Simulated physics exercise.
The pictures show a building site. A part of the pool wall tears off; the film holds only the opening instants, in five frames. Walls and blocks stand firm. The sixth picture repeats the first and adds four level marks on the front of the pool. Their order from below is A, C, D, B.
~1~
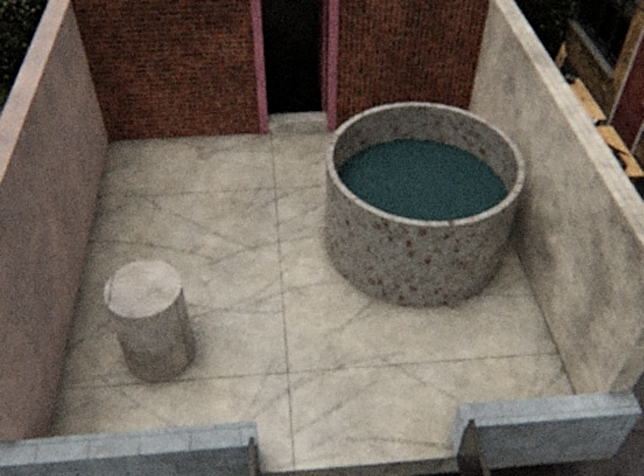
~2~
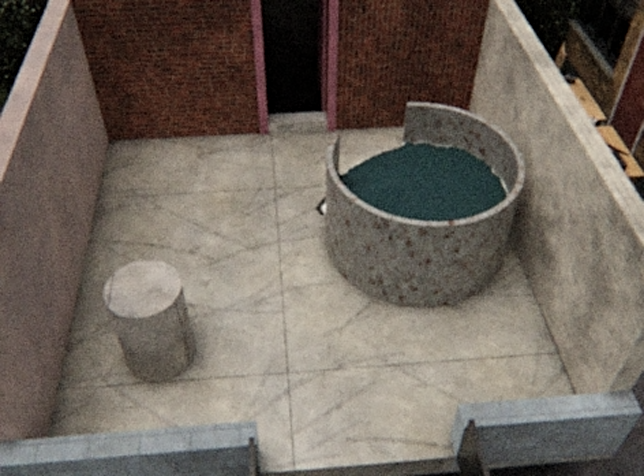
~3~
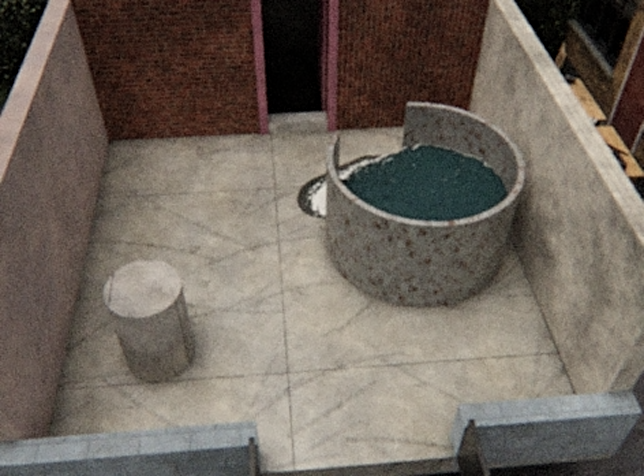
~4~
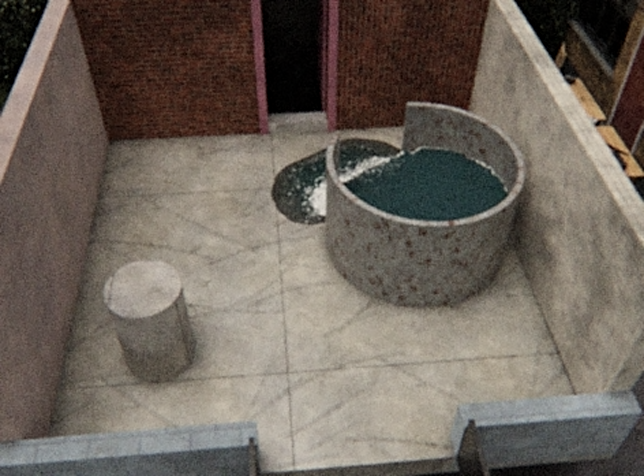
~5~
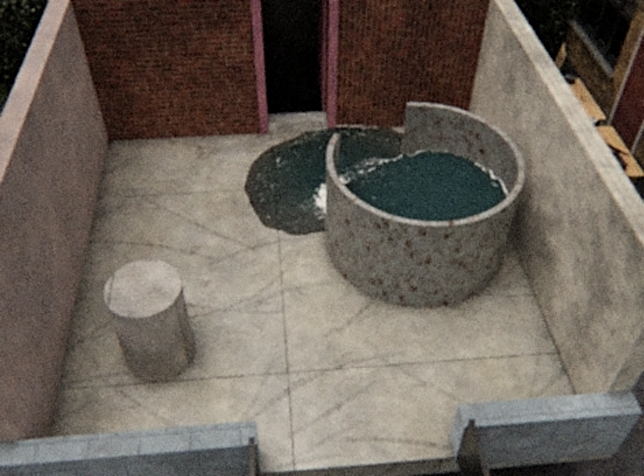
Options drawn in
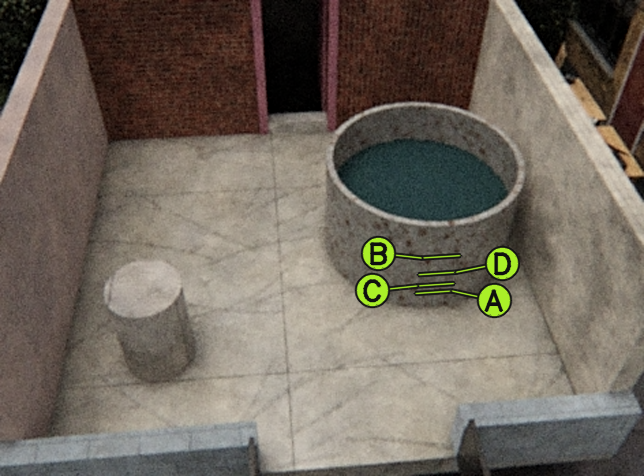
On a walled building site, a piece of the round pool's wall vanished at the back left, and dark water poured through the gap, spreading leftward over the pale ground near the pink doorway.
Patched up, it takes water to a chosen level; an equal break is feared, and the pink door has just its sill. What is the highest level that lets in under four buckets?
The answer is mark C.
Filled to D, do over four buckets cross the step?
Yes, it does.
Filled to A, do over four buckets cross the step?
No.
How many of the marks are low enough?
Two.
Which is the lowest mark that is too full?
D.
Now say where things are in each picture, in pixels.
In the first frame, water in the pool at rest, its middle at (420, 191); foot of the pink doorway at (298, 132); open gate at (359, 410).
In the second frame, water covers 1 % of the ground, its front hidden from here.
In the third frame, front seen at (307, 204), 4 % of the ground wet.
In the fourth frame, front seen at (282, 177), 9 % of the ground wet.
In the fifth frame, front seen at (268, 154), 15 % of the ground wet.
On the marked copy, A at (434, 292); B at (440, 256); C at (435, 284); D at (437, 273); from the bottom up A, C, D, B.
If A is chosen, nothing gets over.
If B is chosen, dozens of bucketfuls pour in.
If C is chosen, a splash gets over, under a bucket.
If D is chosen, about 8 bucketfuls get in.
